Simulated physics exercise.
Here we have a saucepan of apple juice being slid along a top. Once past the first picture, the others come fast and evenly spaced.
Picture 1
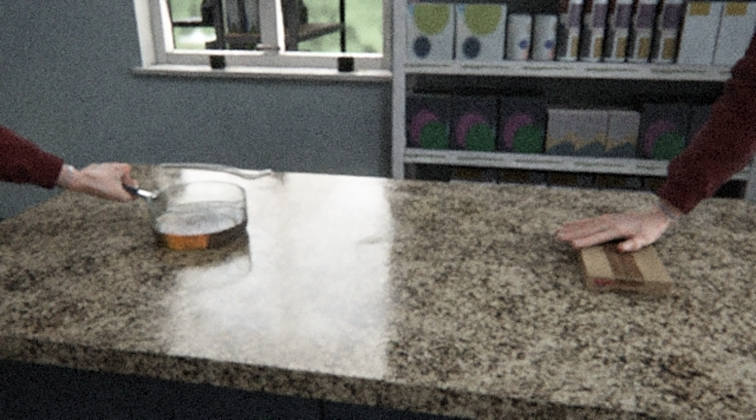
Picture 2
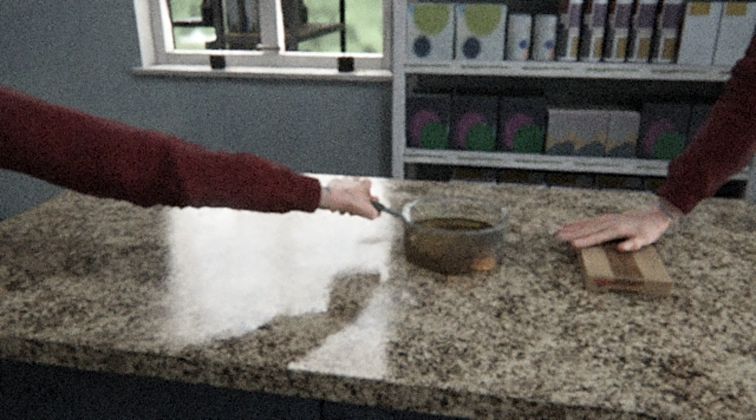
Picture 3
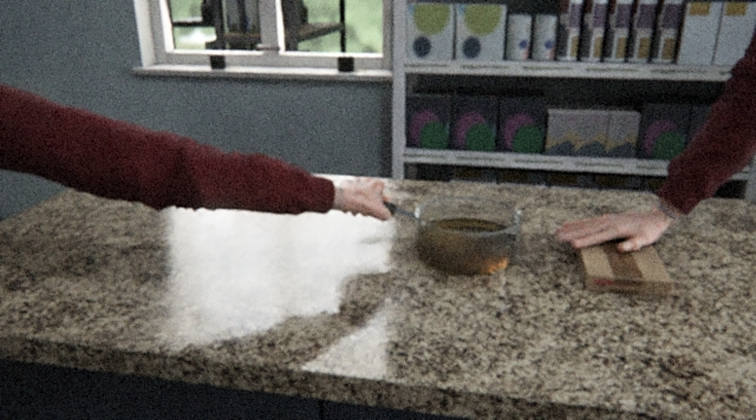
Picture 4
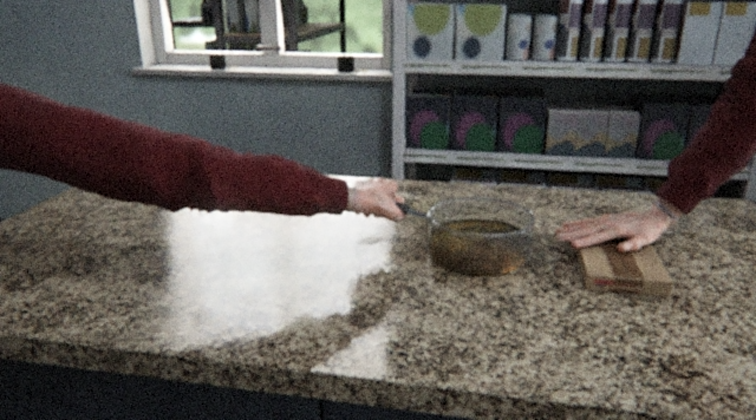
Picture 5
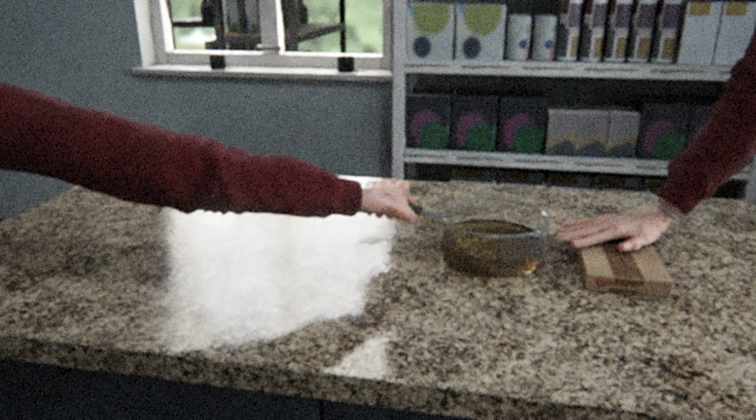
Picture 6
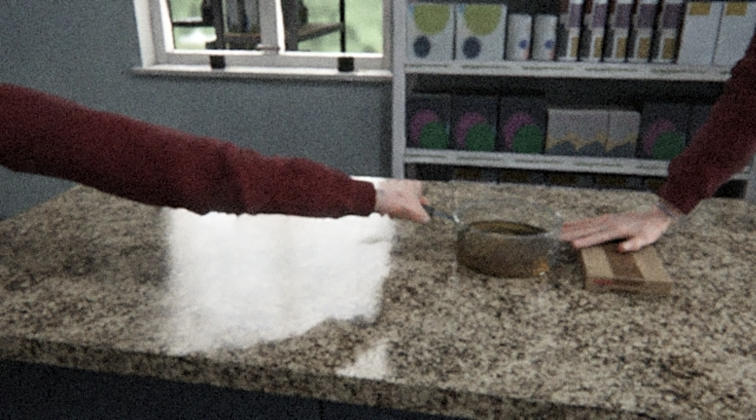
A speckled brown stone countertop, seen from the front and slightly above, stands before a grey wall with a window and shelves of boxes. A clear pan about a third full of amber liquid sits at left, held by a red-sleeved arm, while another hand rests by a striped wooden block at right. The arm slides the pan rightward, far at first, then in small, even steps.
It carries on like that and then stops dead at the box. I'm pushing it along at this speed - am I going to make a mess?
Clean outside.
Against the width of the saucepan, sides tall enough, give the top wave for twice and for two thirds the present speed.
Near 25 and 10 in a hundred.
A moment on, the saucepan meets the box.
Further on, the apple juice surges up the wall; the wave climbs under half way to the rim.
When it is over, the saucepan stands at the box; all is still inside.
